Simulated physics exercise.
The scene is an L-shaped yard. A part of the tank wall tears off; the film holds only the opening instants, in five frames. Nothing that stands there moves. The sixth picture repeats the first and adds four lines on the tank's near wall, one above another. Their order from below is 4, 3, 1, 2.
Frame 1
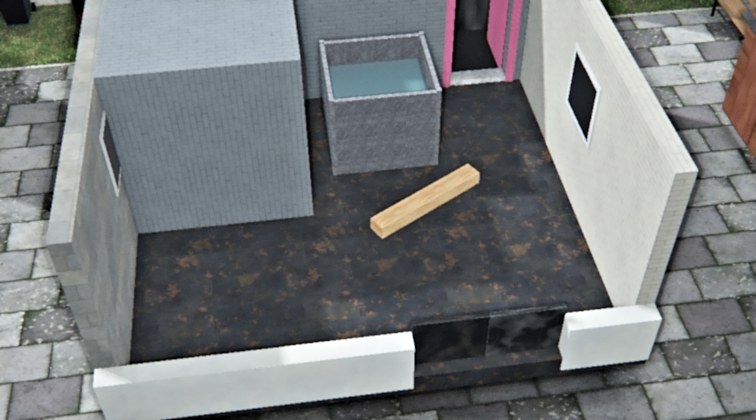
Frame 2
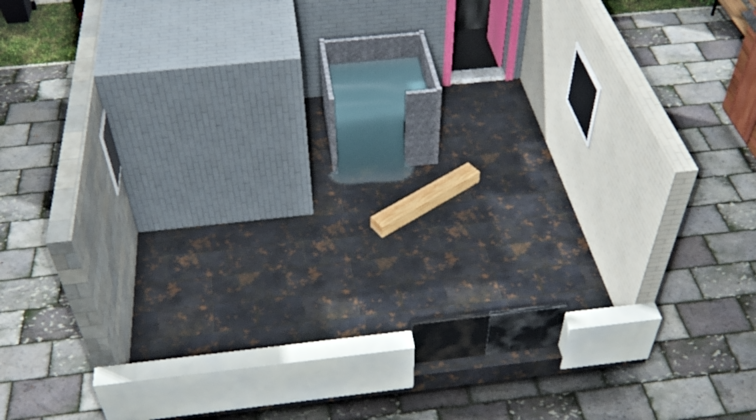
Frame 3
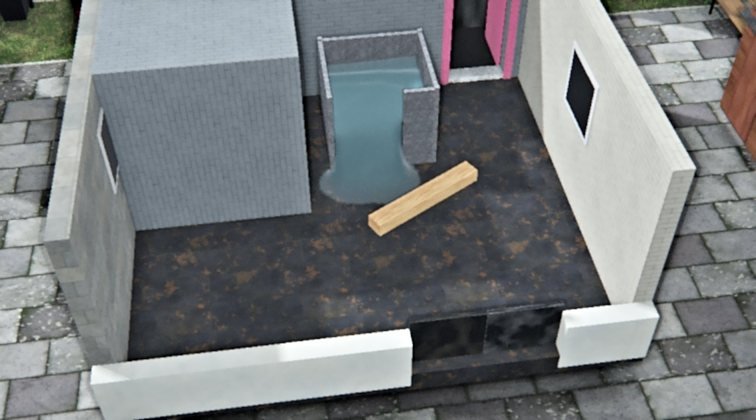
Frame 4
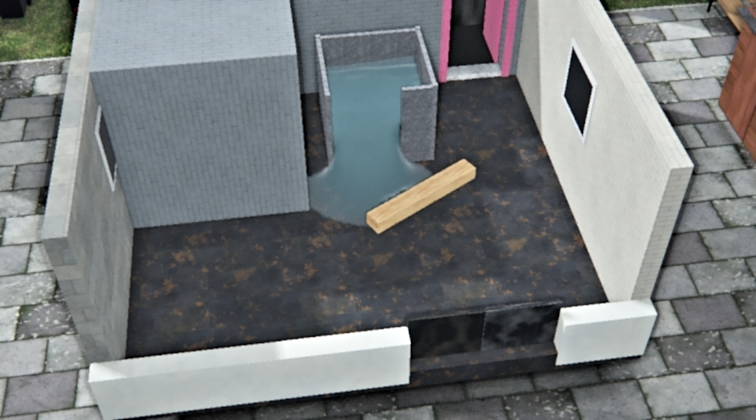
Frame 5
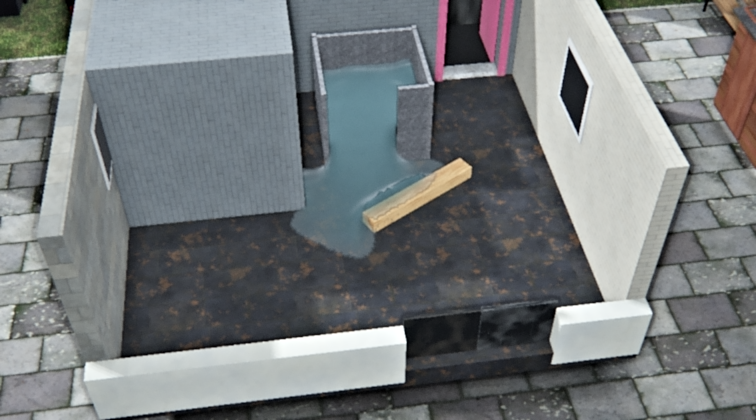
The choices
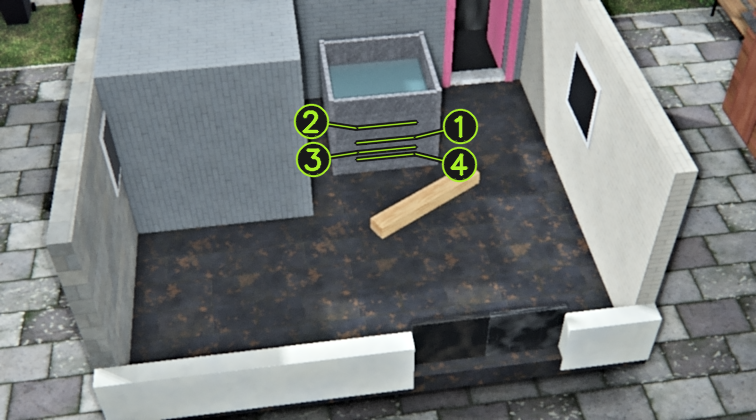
Water rests in a square grey brick tank inside a walled yard, then pours out through an opening in its front. It spreads across the dark, mottled floor, reaches a wooden beam lying at an angle, and extends past the beam's left end toward the viewer.
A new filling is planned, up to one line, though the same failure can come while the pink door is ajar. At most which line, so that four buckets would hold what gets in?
That is line 2.
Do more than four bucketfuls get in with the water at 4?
No, not at all.
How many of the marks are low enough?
All of the four.
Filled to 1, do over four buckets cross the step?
No, not at all.
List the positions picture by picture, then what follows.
Water in the tank at rest, its middle at (379, 88); foot of the pink doorway at (477, 83); shut gate at (488, 320), in the first picture.
Front seen at (408, 173), 1 % of the ground wet, in the second picture.
Front seen at (410, 191), 4 % of the ground wet, in the third picture.
Front seen at (367, 221), 7 % of the ground wet, in the fourth picture.
Front seen at (355, 251), 10 % of the ground wet, in the fifth picture.
On the marked copy, 1 at (386, 140); 2 at (386, 125); 3 at (386, 149); 4 at (386, 156); from the bottom up 4, 3, 1, 2.
Choosing 1, nothing gets over.
Choosing 2, a splash gets over, under a bucket.
Choosing 3, nothing gets over.
Choosing 4, nothing gets over.
